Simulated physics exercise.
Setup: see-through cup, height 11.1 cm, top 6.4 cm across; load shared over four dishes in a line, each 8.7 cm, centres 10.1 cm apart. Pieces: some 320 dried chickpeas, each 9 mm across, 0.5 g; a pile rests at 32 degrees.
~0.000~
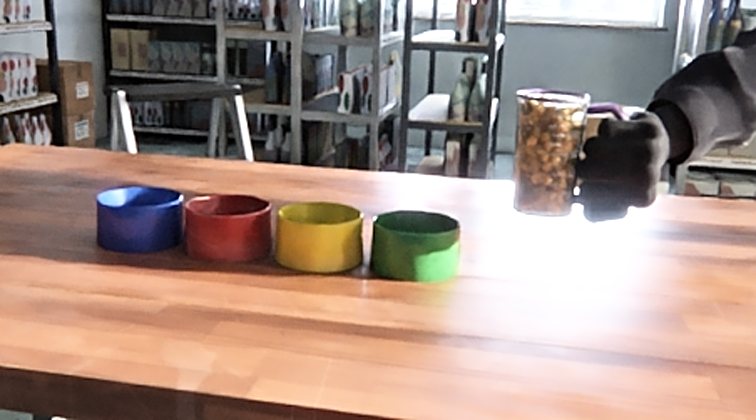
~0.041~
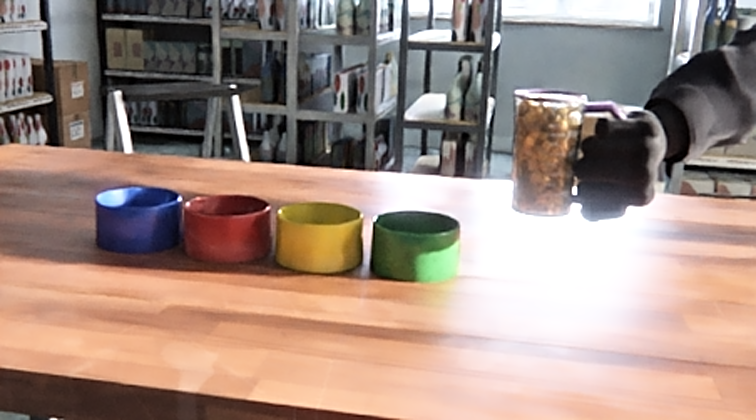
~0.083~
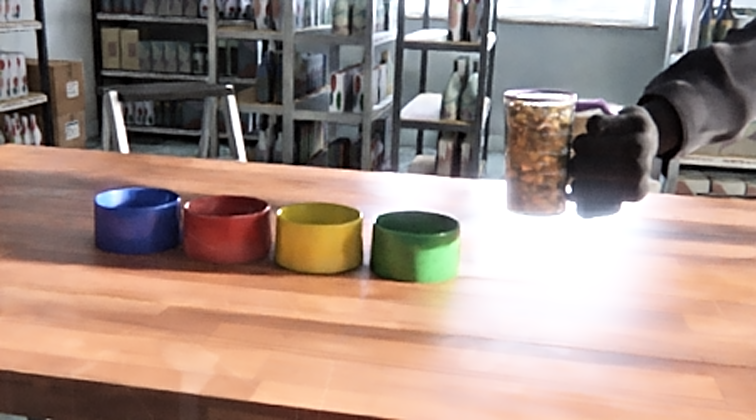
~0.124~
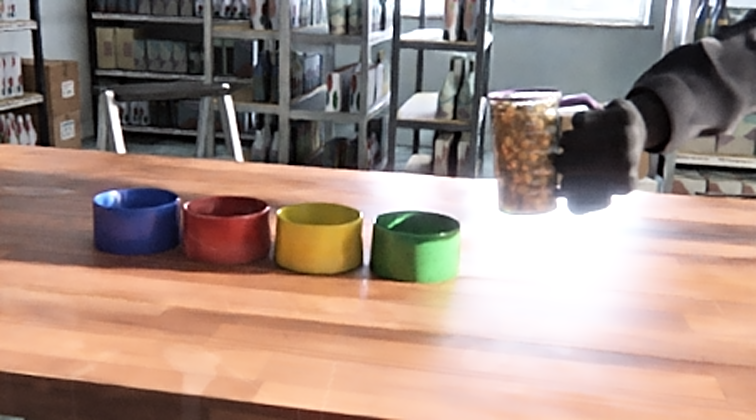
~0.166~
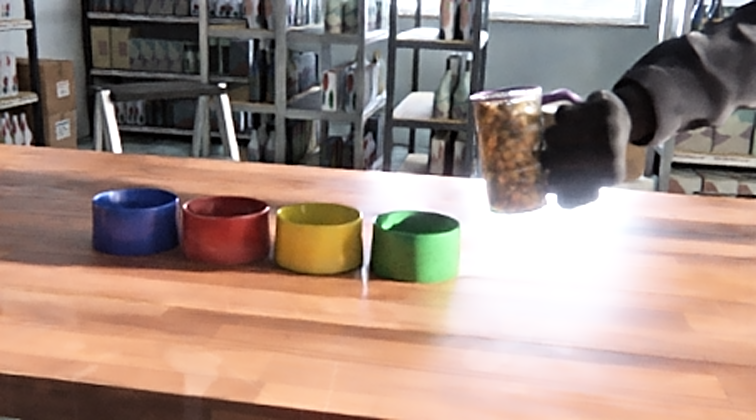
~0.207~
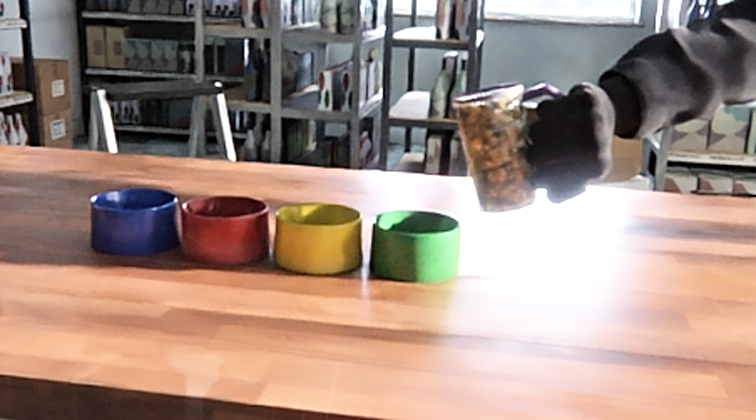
On a wooden table, a dark gloved hand moves a filled clear cup left, tilting it slightly.
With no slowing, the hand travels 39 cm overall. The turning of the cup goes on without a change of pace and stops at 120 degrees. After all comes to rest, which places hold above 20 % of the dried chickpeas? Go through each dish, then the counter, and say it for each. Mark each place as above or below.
Marks: Red below, blue above, green below, yellow below, counter above.
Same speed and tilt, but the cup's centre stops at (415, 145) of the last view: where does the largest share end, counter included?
Yellow.
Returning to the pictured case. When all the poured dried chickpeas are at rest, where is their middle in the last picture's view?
Close to pixel (122, 225).
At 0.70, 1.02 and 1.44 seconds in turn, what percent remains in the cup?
First 100, then 90, then 10 per cent.
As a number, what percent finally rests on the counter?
Close to 30 per cent, give or take.
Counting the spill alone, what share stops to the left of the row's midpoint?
100 per cent.
After 0.70 s, tilt 67 degrees; cup holds 100 %.
Then, at 1.02 s, tilt 101 degrees; cup holds 90 %, blue 5 %.
After 1.44 s, tilt 120 degrees; cup holds 10 %, blue 65 %.
By 2.2 s all is still; red 0 %, blue 70 %, green 0 %, yellow 0 %, counter 30 %.
